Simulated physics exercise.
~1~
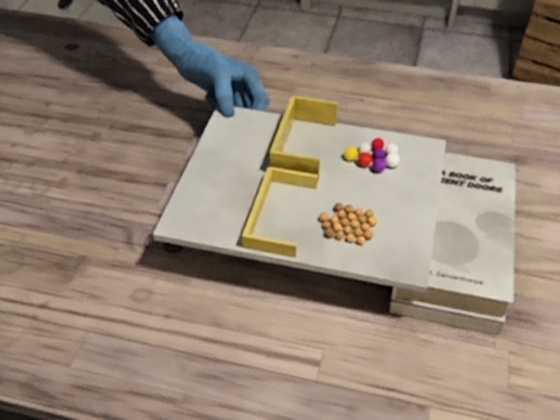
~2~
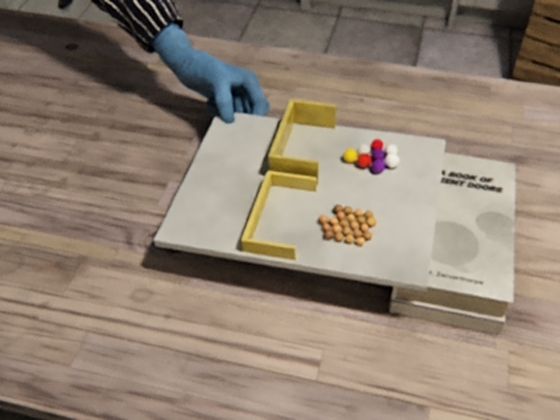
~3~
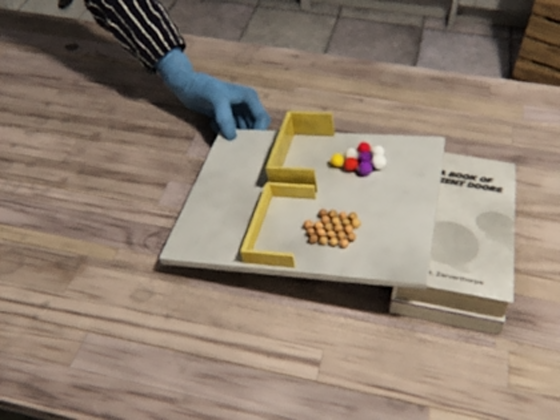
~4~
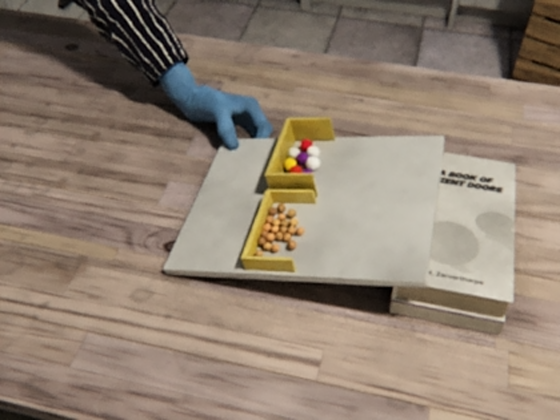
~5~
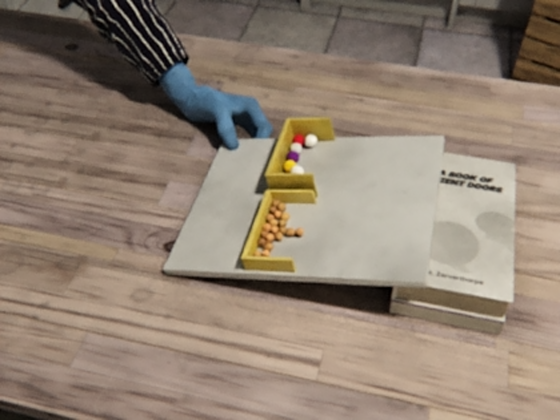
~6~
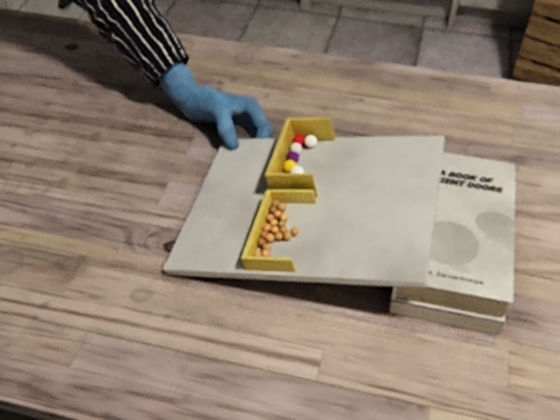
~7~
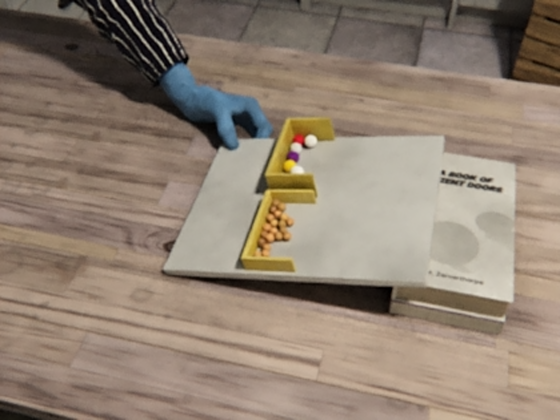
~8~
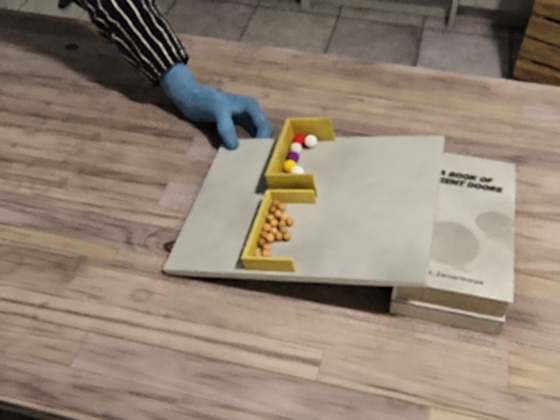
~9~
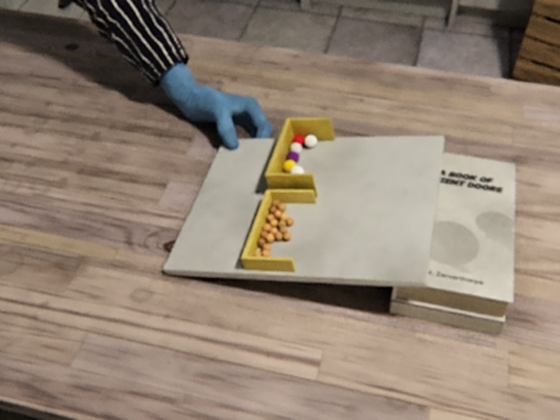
A pale board, propped on a book at its right and held by a blue-gloved hand, tilts down to the left, and a cluster of orange balls and a group of multicoloured balls roll left into two yellow brackets, where they settle and stay.
